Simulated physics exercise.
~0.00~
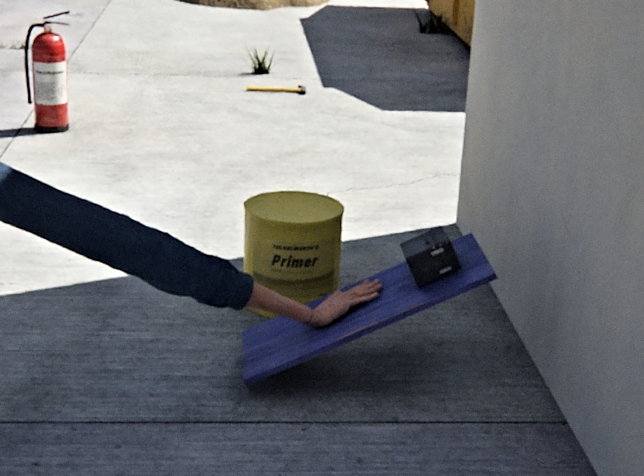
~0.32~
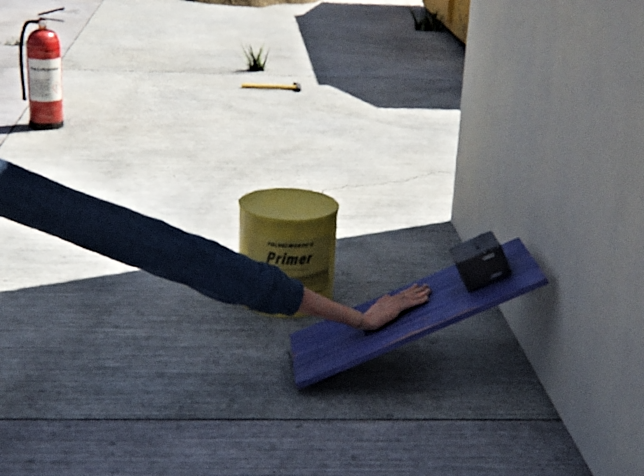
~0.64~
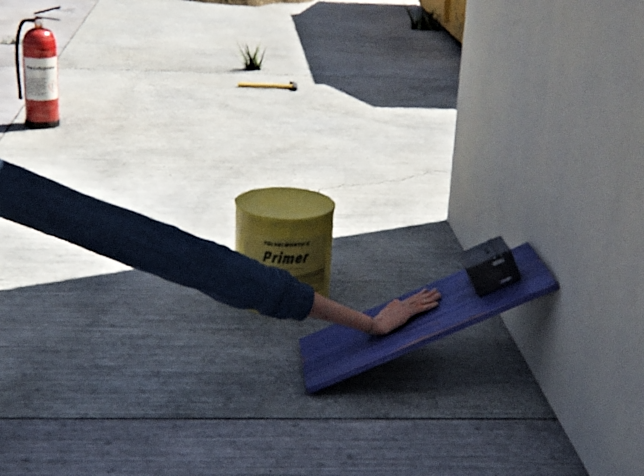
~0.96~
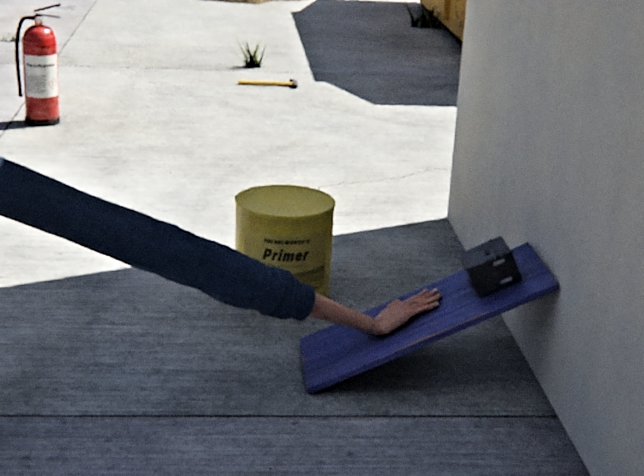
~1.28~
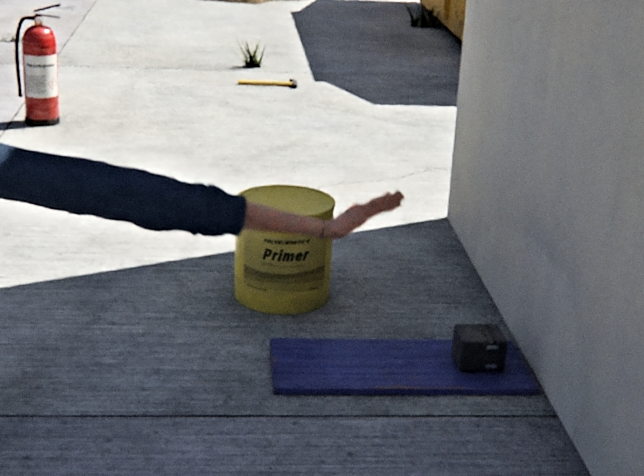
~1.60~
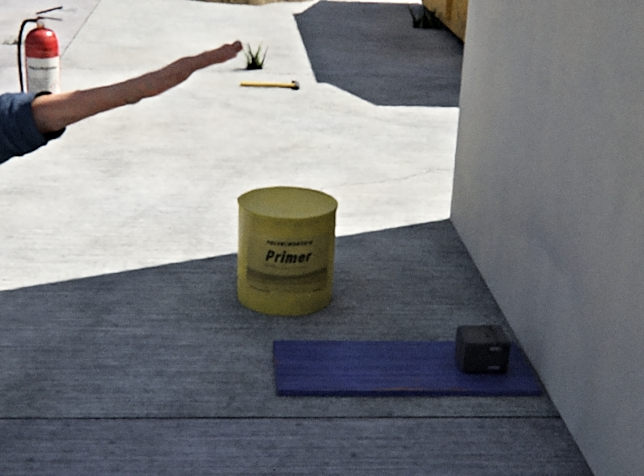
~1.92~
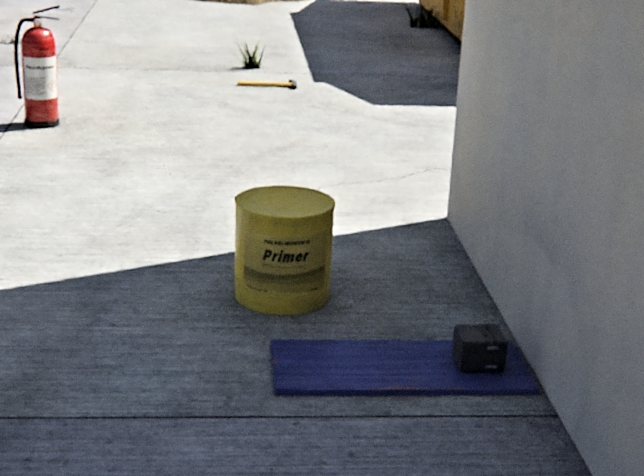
Blue board with a dark block on it being leaned against a wall by a hand, then dropping flat once released.
